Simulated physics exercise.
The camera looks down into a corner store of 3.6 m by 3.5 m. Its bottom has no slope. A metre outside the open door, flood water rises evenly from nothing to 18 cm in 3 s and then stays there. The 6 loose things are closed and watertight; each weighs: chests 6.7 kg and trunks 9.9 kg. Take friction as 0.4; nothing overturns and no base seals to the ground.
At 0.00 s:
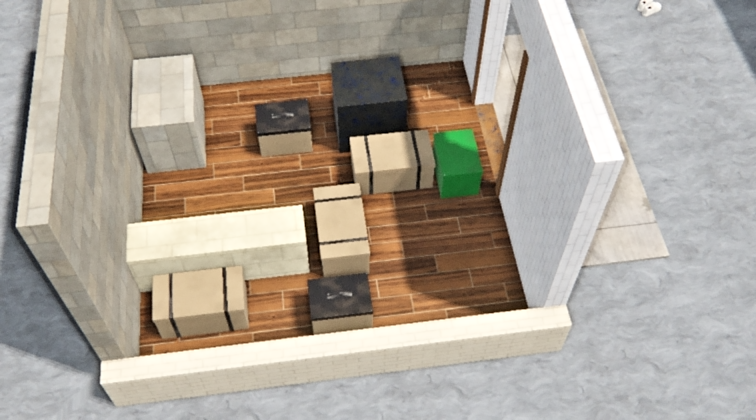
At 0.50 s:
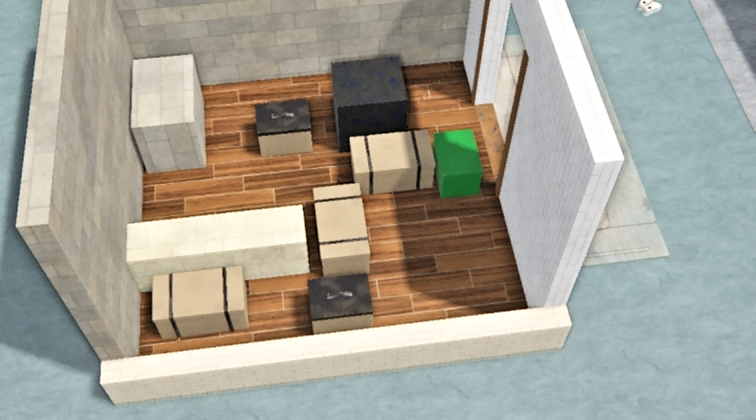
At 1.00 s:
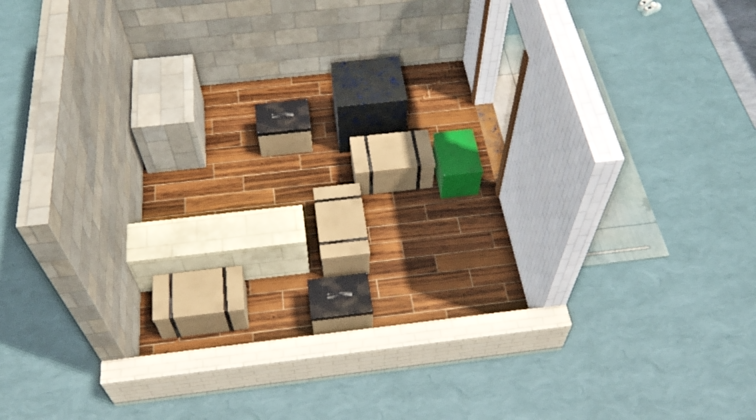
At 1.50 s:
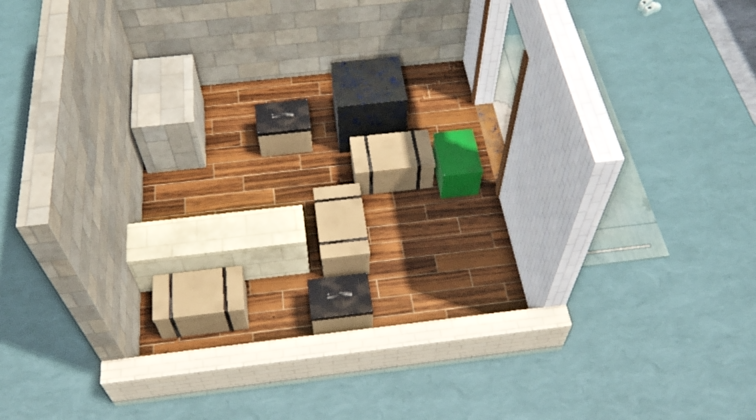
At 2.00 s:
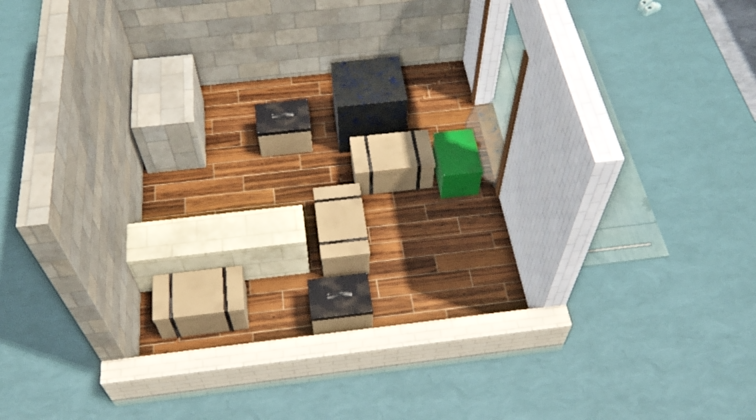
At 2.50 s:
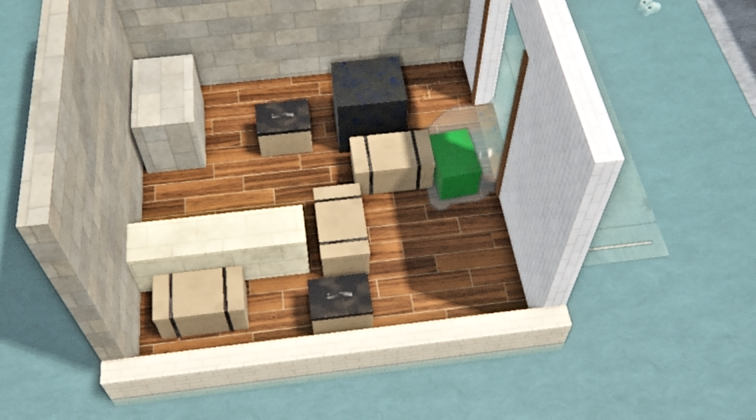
A small corner storeroom with a plank floor and pale walls is seen from above by a still camera. A green chest sits near the open doorway on the right, with tan strapped boxes, dark-topped trunks, a black block, a cream counter and a pale cabinet around it. Blue-green water covers the grey ground outside, then enters through the doorway, surrounds the green chest and nudges it very slightly left.
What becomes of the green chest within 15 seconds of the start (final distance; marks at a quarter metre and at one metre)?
The green chest is nudged along.
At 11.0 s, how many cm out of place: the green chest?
Roughly 100 cm by then.
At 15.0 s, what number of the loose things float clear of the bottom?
At that moment 6.
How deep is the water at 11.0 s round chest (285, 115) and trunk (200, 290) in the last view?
Roughly 10 and 12 cm.
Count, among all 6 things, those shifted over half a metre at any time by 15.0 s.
That makes 5.
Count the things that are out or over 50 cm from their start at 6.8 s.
I count 3.
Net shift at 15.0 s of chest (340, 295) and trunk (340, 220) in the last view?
In turn: 50 cm, 100 cm.
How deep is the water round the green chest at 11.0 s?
Roughly 5 cm.
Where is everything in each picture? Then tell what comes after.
In the first picture, the green chest at (458, 152) rests on the ground; water covers 0.0 m2; 0 of 6 have shifted.
In the second picture, the green chest at (458, 152), on the bottom; 0.0 m2 under water; 0 of 6 have shifted.
In the third picture, the green chest at (458, 152), on the bottom; water covers 0.0 m2; 0 of 6 have shifted.
In the fourth picture, the green chest at (458, 152), on the bottom; water covers 0.0 m2; 0 of 6 have shifted.
In the fifth picture, the green chest at (458, 152) rests on the ground; water covers 0.1 m2; 0 of 6 have shifted.
In the sixth picture, the green chest at (455, 153), on the bottom, 3 cm from its start; 0.5 m2 under water; 0 of 6 have shifted.
After 3.5 s the green chest is near (441, 165), 0.3 m from its start, aground; 0 afloat.
After 6.8 s the green chest is near (427, 293), 1.6 m from its start, afloat; 5 afloat.
After 11.0 s the green chest is near (419, 224), 1.0 m from its start, afloat; 6 afloat.
After 15.0 s the green chest is near (434, 179), 0.5 m from its start, afloat; 6 afloat.
